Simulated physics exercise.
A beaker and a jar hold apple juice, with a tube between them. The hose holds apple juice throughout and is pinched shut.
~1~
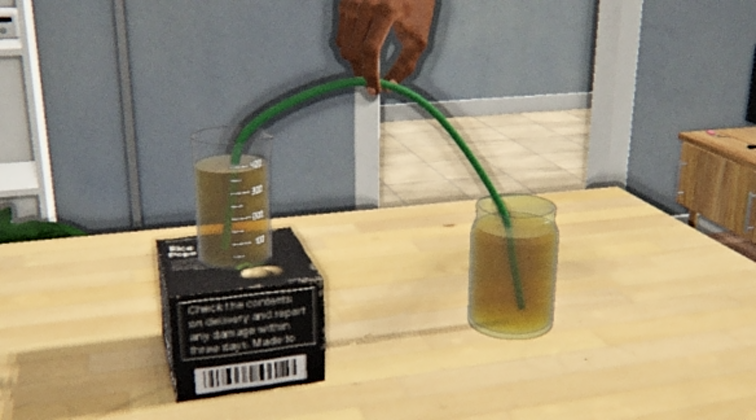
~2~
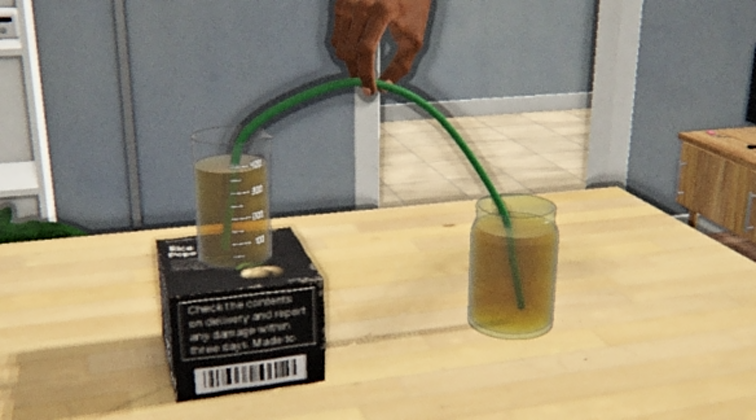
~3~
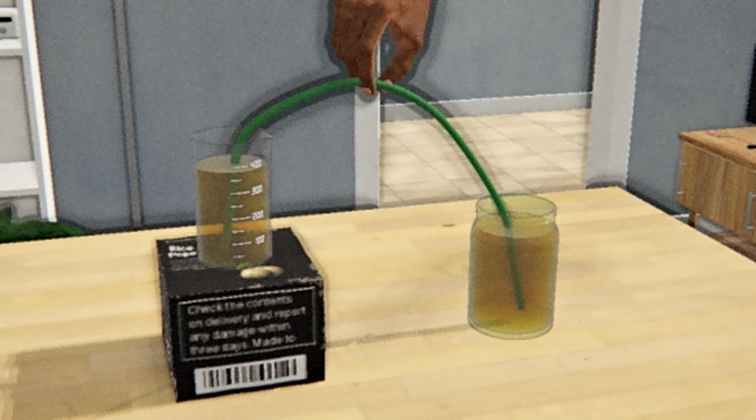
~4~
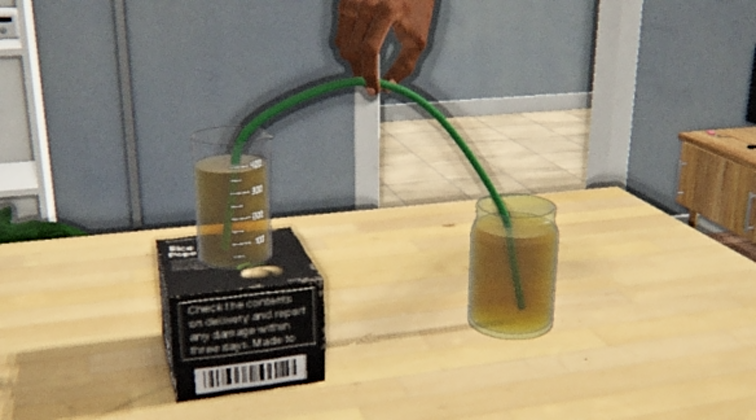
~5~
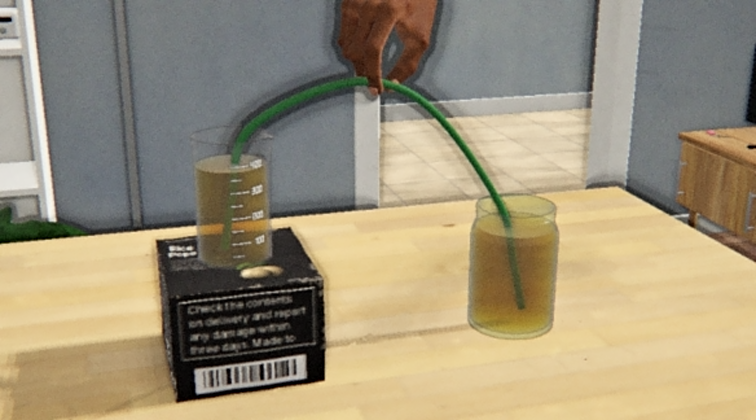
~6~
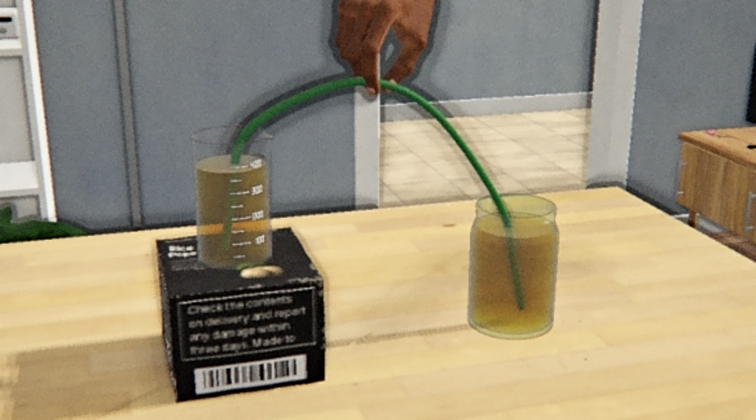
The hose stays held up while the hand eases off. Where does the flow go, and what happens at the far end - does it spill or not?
Here is how it goes: It flows: Into the right-hand one; one that fills: Does spill.
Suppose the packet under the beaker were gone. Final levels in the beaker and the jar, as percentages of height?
Roughly 85 percent and 75 percent.
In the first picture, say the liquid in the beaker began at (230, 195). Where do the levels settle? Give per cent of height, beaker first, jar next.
Levels in order: Approx. 20 and 100 in a hundred.
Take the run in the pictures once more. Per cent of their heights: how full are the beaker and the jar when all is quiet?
Approximate levels: 20 per cent followed by 100 per cent.
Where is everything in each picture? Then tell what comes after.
The hose is pinched; beaker (232, 196) about three quarters full, up on the packet; jar (513, 261) about three quarters full, on the top itself, in the first picture.
Nothing flows; beaker about three quarters full, surface at (231, 164); jar about three quarters full, surface at (515, 225), in the second picture.
Fingers on the hose; beaker (232, 196) about three quarters full; jar (513, 261) about three quarters full, in the third picture.
Still shut; beaker about three quarters full, surface at (231, 164); jar about three quarters full, surface at (515, 225), in the fourth picture.
The hose is pinched; beaker (232, 196) about three quarters full, up on the packet; jar (513, 261) about three quarters full, on the top itself, in the fifth picture.
Nothing flows; beaker about three quarters full, surface at (231, 164); jar about three quarters full, surface at (515, 225), in the sixth picture.
Soon after, the beaker is about half full; the jar is nearly full.
Later, the beaker is about a third full; the jar is full to the brim; some has gone over the lower rim.
In the end, the beaker is about a quarter full; the jar is full to the brim; some has gone over the lower rim; the two surfaces are level.
